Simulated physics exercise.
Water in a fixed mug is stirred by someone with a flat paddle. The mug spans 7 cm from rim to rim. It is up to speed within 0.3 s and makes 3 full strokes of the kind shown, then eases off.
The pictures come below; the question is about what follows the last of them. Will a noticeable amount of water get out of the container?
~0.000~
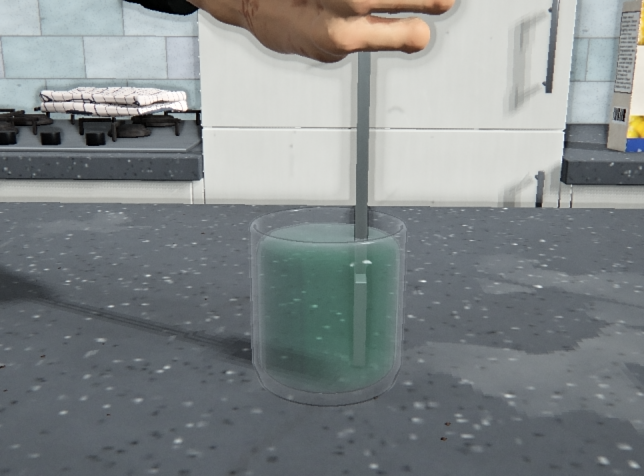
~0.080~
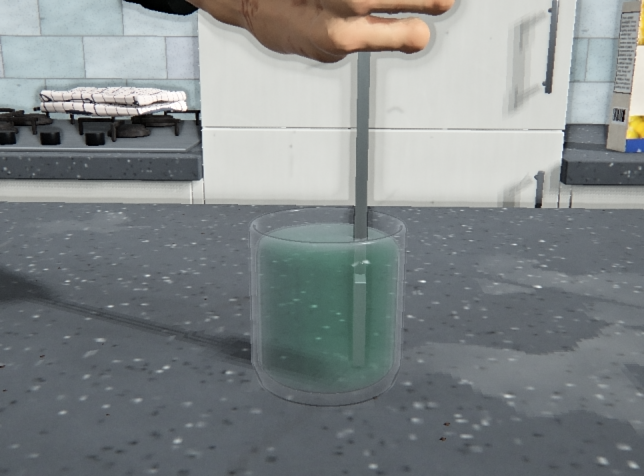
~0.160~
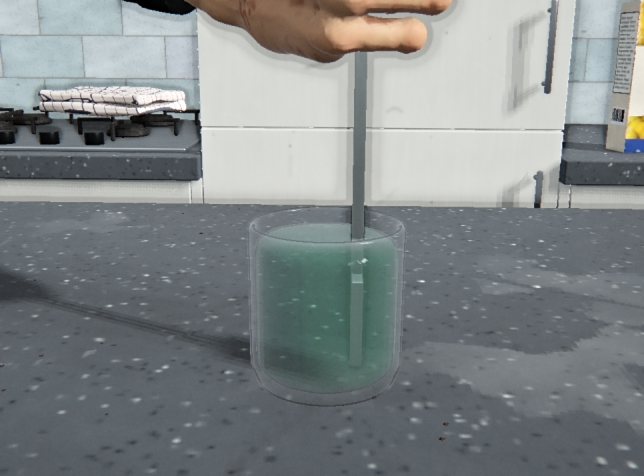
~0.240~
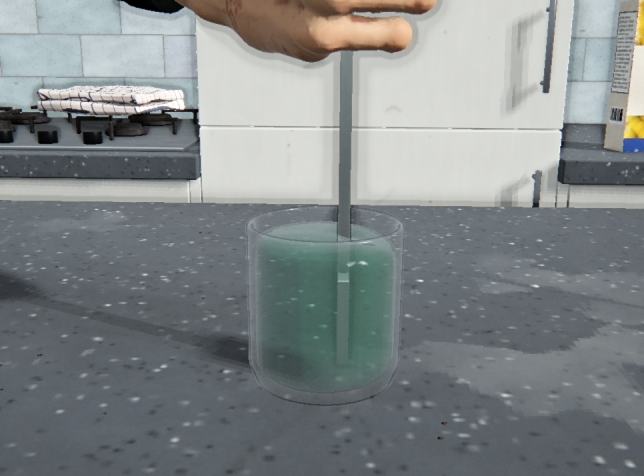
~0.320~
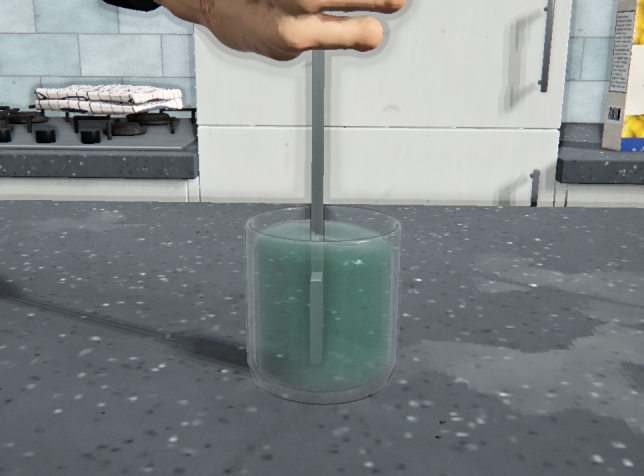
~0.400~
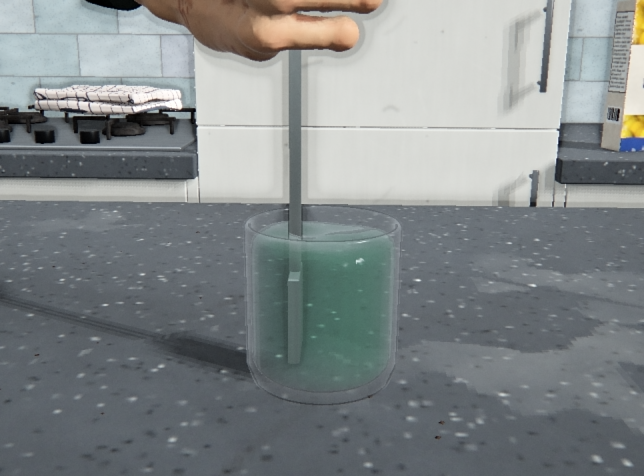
No.
After 0.85 s 0 ml is over the rim.
After 1.29 s 0 ml is over the rim.
After 1.74 s 0 ml is over the rim.
After 2.18 s 0 ml is over the rim.
In the end 0 ml is over the rim.
